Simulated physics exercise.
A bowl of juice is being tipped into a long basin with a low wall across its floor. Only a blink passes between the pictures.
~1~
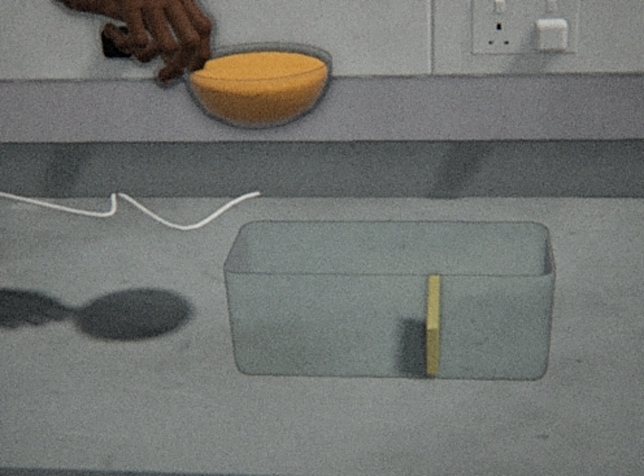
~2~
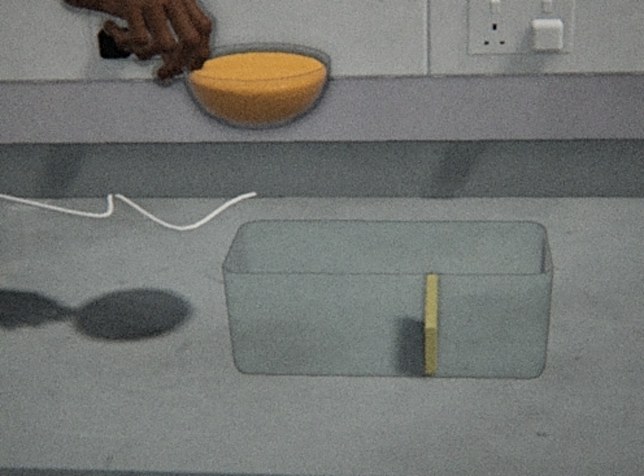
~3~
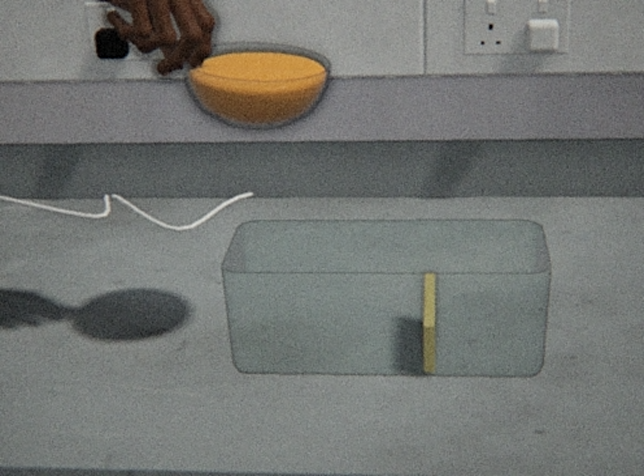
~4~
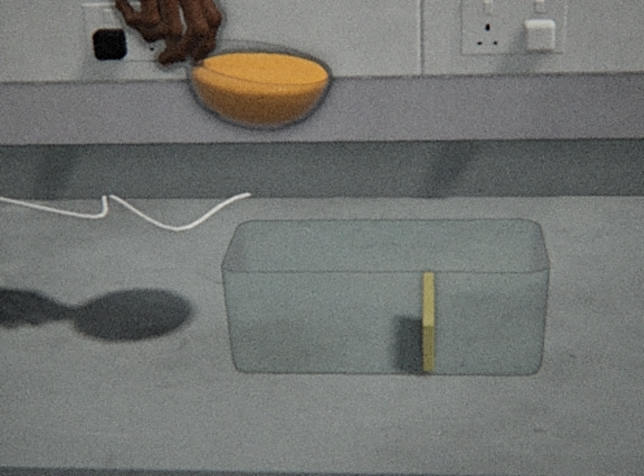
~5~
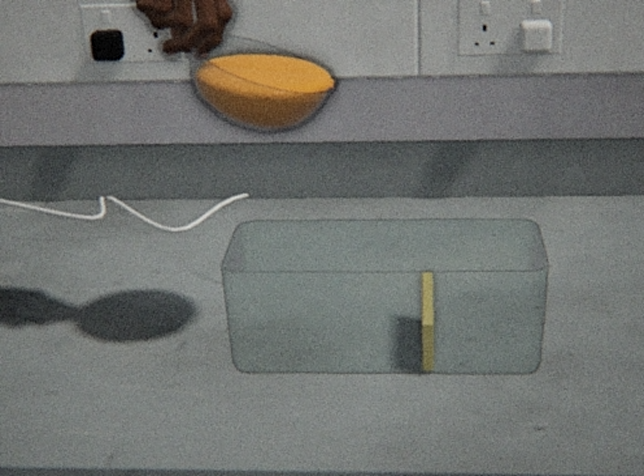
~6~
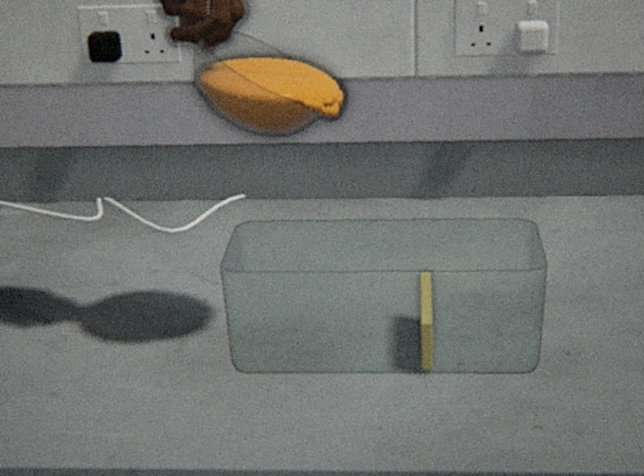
On a grey worktop, a hand tilting a clear bowl of orange juice rightward above a long basin with a low wall.
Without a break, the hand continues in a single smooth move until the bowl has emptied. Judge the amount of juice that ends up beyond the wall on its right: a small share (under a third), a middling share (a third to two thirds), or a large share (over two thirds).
A small share.
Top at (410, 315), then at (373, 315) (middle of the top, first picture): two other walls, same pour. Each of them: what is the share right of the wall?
My guess is some 40 percent the first time and some 75 percent the second.
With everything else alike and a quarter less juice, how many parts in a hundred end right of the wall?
I'd put it at some 0 %.
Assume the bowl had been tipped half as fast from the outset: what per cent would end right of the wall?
About 10 %.
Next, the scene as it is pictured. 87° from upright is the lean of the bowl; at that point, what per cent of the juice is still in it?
10 %.
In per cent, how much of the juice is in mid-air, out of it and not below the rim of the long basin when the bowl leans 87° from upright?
About 50 per cent.
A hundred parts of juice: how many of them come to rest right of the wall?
Share: Roughly 5 %.
A moment on, the bowl is tipped on its side and 11 per cent is still to pour, 40 is left of the wall and 2 right of it.
Next, the bowl is tipped right over and 0 per cent is still to pour, 92 is left of the wall and 4 right of it.
Then the bowl is tipped right over and 0 per cent is still to pour, 93 is left of the wall and 5 right of it.
Later the bowl is tipped right over and 0 per cent is still to pour, 93 is left of the wall and 5 right of it.
At rest 93 per cent lies left of the wall, 5 right of it and 2 outside.
